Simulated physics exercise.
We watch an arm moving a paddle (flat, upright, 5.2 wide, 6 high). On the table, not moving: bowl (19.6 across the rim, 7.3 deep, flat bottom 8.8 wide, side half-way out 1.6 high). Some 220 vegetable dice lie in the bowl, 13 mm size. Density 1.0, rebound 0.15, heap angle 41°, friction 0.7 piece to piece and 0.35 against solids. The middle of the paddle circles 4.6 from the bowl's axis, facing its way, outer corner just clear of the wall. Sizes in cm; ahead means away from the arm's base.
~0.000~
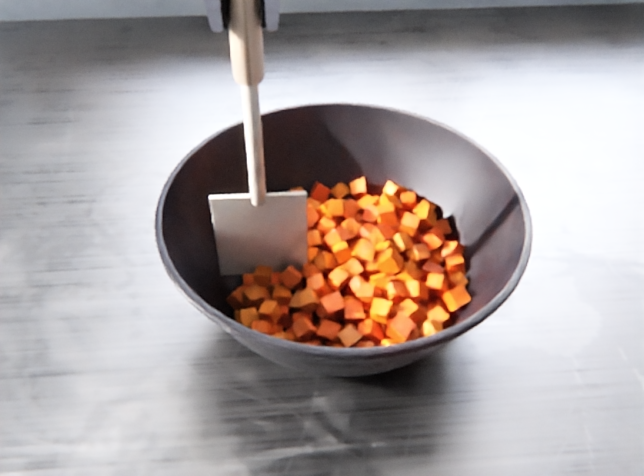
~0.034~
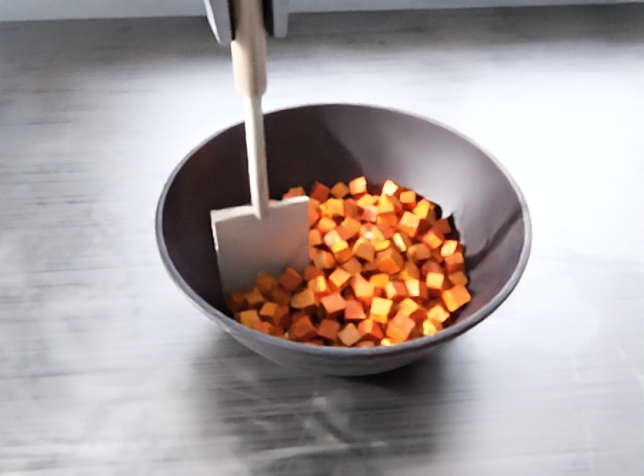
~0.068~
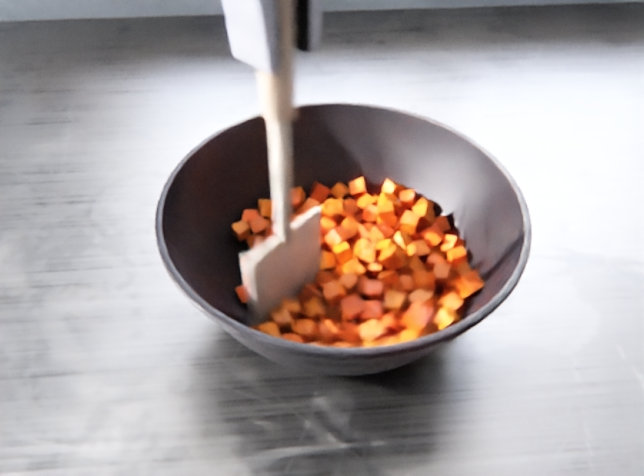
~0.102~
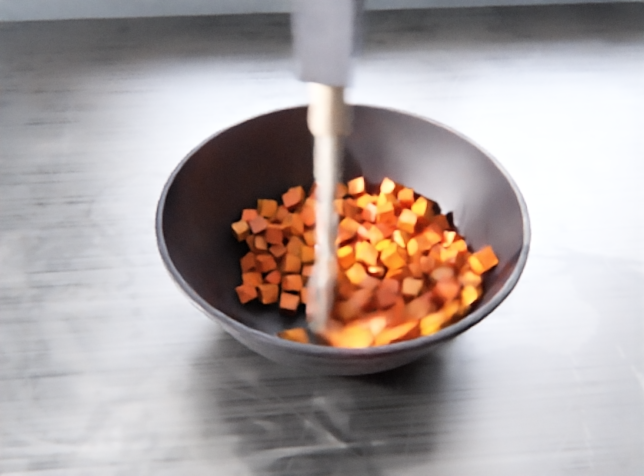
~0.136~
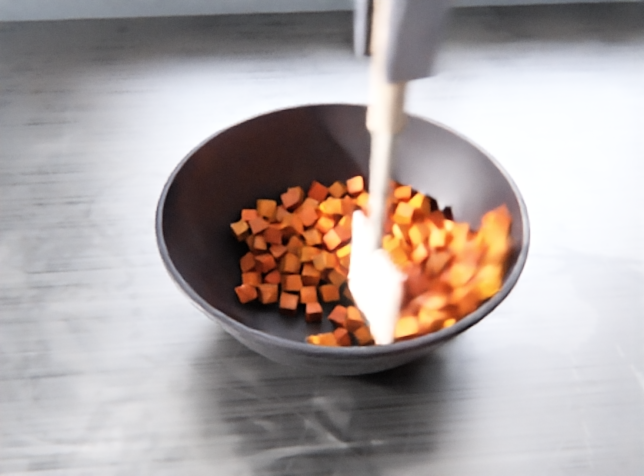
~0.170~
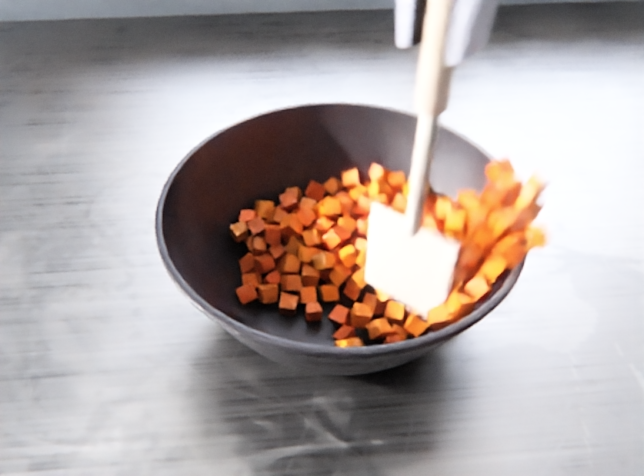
The video shows a mechanical arm sweeping a flat paddle through small orange cubes in a dark bowl, moving from the left side along the near side to the right, where the cubes pile up against and above the rim.
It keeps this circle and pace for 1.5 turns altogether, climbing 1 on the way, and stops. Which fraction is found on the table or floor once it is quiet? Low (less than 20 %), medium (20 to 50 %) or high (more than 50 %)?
Share on the table or floor: Medium (20 to 50 %).
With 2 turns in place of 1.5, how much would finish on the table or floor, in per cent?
It would be near 40 per cent.
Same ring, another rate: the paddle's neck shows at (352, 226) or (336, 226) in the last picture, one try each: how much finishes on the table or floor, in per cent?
Some 15 and 10 per cent.
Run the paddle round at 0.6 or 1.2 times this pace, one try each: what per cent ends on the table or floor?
About 15 and 40 per cent.
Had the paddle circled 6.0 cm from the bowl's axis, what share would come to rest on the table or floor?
In that case some 0 per cent.
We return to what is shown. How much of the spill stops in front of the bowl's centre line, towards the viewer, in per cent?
Some 30 per cent.
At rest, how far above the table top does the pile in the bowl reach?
Roughly 6.5 cm.
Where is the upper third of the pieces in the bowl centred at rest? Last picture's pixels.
Near (366, 190).
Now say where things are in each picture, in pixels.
The first frame shows the paddle neck at (257, 173), 0° round; upper third of the load around (366, 258), from x 240 to 455, top at y 190; 216 in the bowl.
The second frame shows the paddle neck at (259, 185), 13° round; upper third of the load around (366, 258), from x 240 to 455, top at y 190.
The third frame shows the paddle neck at (283, 210), 43° round; upper third of the load around (372, 269), from x 240 to 470, top at y 190.
The fourth frame shows the paddle neck at (328, 225), 74° round; upper third of the load around (394, 289), from x 240 to 485, top at y 190.
The fifth frame shows the paddle neck at (379, 222), 104° round; upper third of the load around (435, 274), from x 240 to 500, top at y 185.
The sixth frame shows the paddle neck at (417, 202), 135° round; upper third of the load around (457, 234), from x 240 to 540, top at y 170; 215 in the bowl, 1 in flight or on the tool.
After 0.34 s, 290° round, highest piece 9 above the table; 179 in the bowl, 7 on the table or floor, 30 in flight or on the tool.
After 0.51 s, 85° round, highest piece 10 above the table; 158 in the bowl, 49 on the table or floor, 9 in flight or on the tool.
After 0.80 s, 180° round, highest piece 7 above the table; 144 in the bowl, 72 on the table or floor.
After 1.50 s, 180° round, highest piece 6 above the table; 144 in the bowl, 72 on the table or floor.
In the end, 144 in the bowl, 72 on the table or floor. That is 33 % on the table or floor.
